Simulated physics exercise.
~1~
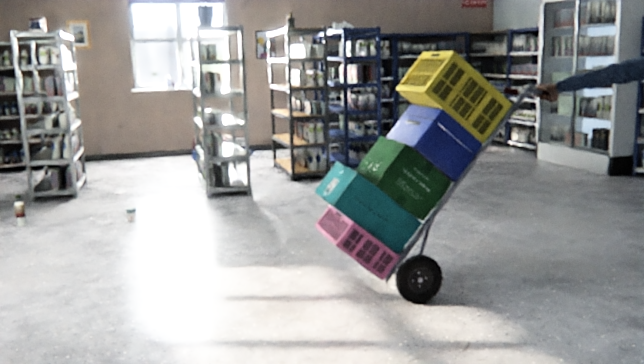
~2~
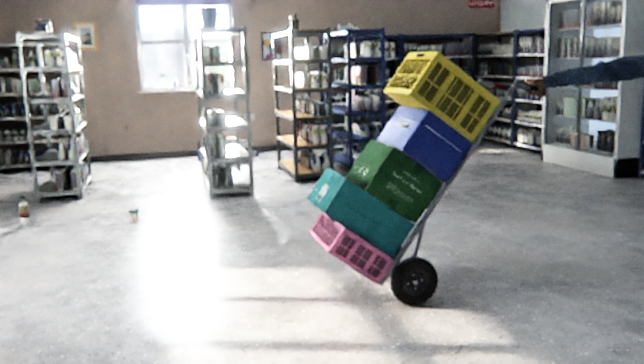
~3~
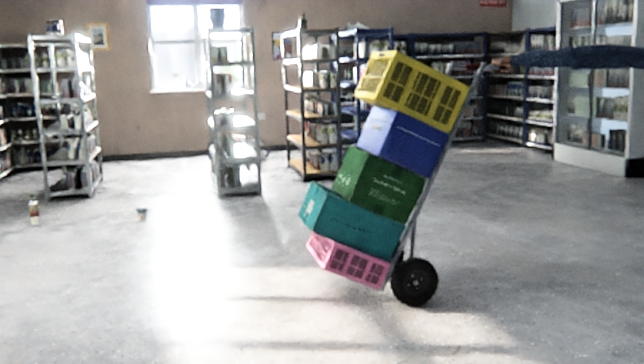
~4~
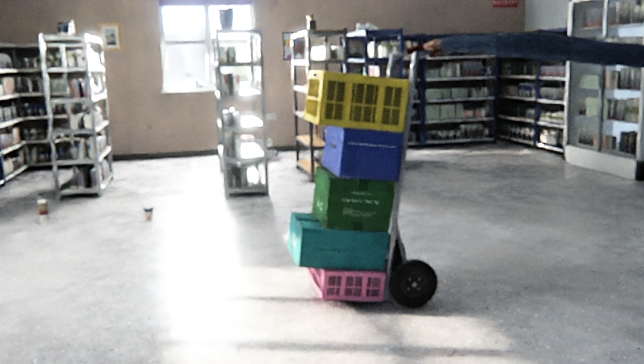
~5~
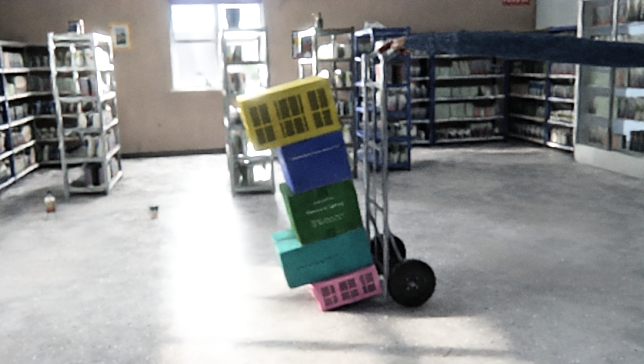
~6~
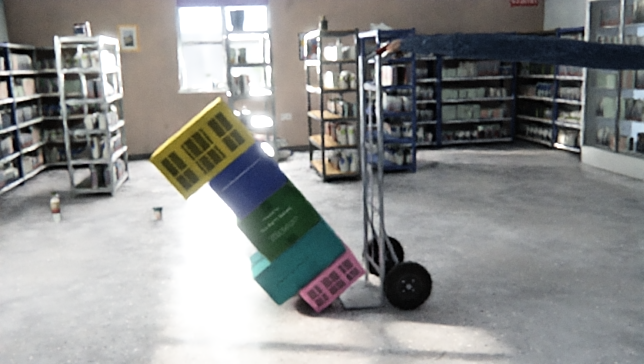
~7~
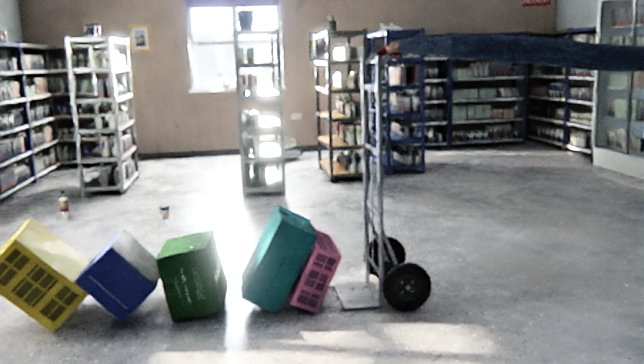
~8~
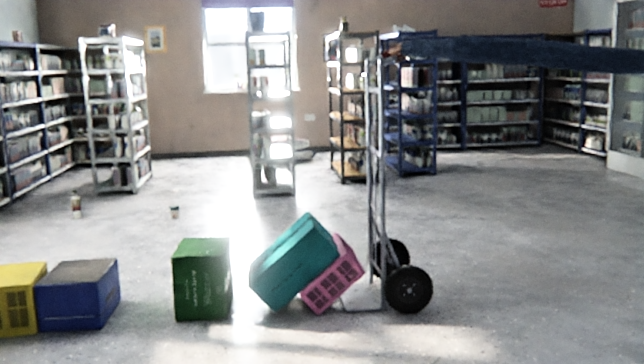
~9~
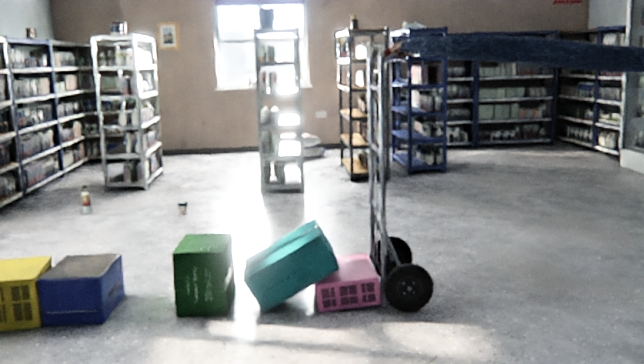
An arm swinging a loaded hand truck upright in a library, five stacked coloured crates and boxes toppling leftward across the floor.
